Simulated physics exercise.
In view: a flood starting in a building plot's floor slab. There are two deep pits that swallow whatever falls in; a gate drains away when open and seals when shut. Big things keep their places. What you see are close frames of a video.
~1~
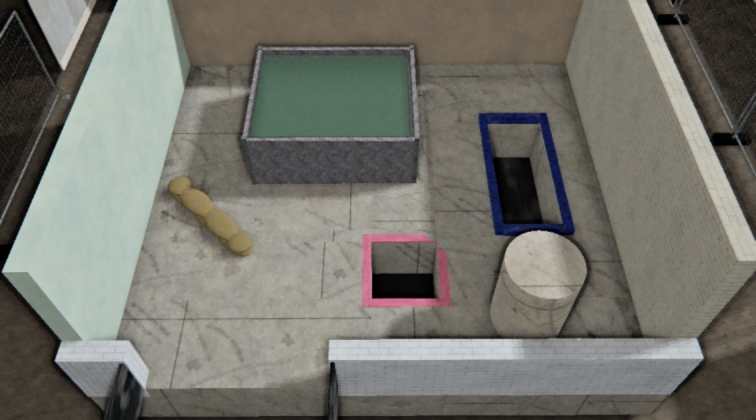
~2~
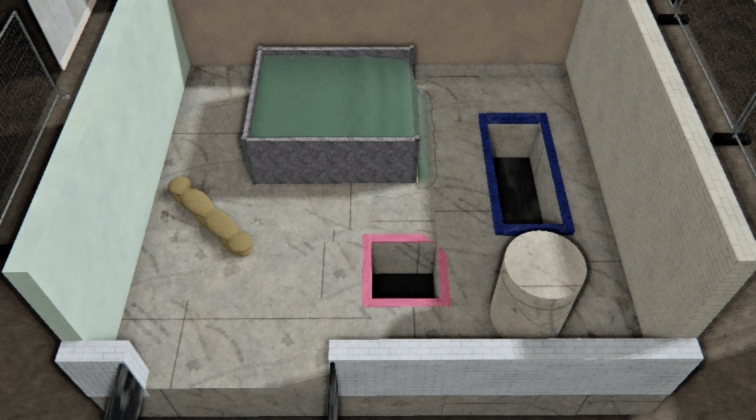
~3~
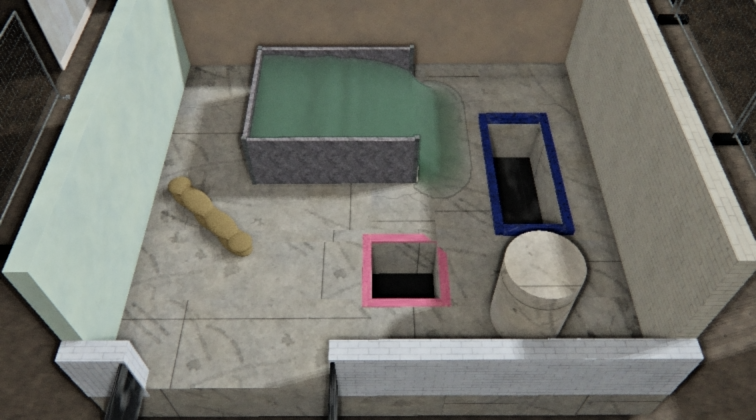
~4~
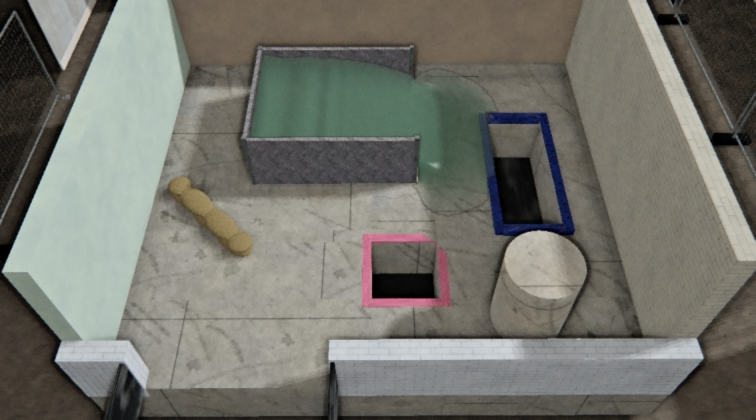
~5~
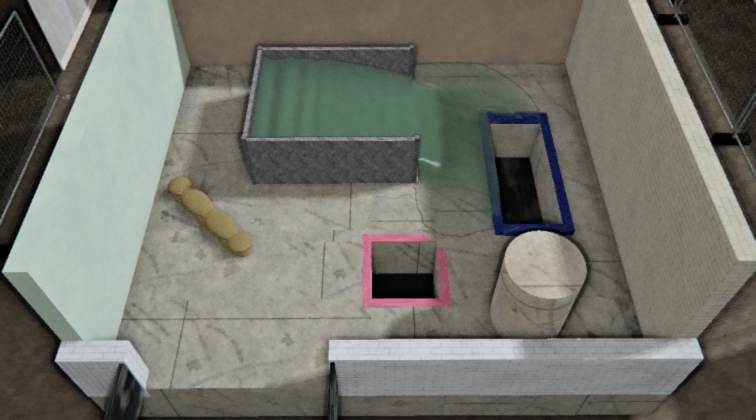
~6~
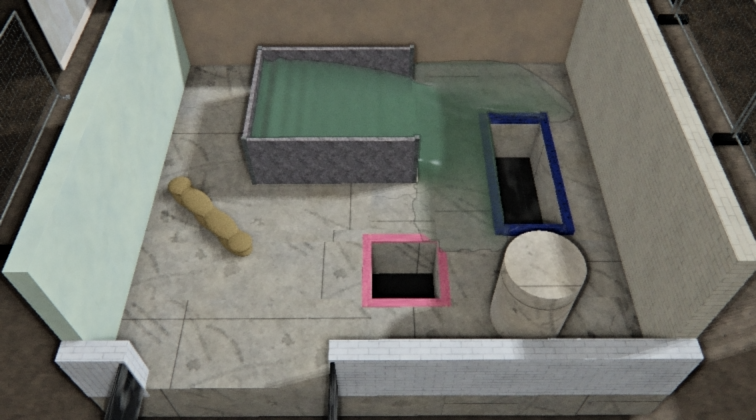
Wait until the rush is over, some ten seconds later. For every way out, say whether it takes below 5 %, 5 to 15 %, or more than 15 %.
It ends like this: The gate takes below 5 %; the blue pit takes more than 15 %; the pink pit takes 5 to 15 %.
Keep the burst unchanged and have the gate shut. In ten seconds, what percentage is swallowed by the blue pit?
I'd put blue at 45 per cent.
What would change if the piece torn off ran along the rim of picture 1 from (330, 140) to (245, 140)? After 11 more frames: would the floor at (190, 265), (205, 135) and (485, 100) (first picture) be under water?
Going point by point: Waterlogged, waterlogged, left unwetted.
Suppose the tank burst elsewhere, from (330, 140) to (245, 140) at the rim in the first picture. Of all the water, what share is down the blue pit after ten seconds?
For blue, roughly 0 in a hundred.
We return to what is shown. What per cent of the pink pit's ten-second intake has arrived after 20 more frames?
Close to 10 percent.
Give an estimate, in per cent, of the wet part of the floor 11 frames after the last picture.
Estimated share: About 35 %.
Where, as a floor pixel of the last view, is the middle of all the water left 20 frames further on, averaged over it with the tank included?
Centre: Close to (458, 148).
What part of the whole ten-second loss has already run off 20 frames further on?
About 70 per cent.
A moment on, water covers 25 % of the floor; the gate 0 %, the blue pit 15 %, the pink pit 0 %.
Next, water covers 35 % of the floor; the gate 0 %, the blue pit 26 %, the pink pit 0 %.
Then, water covers 50 % of the floor; the gate 0 %, the blue pit 36 %, the pink pit 1 %.
Later, water covers 75 % of the floor; the gate 0 %, the blue pit 40 %, the pink pit 4 %.
In the end, water covers 90 % of the floor; the gate 2 %, the blue pit 40 %, the pink pit 10 %.
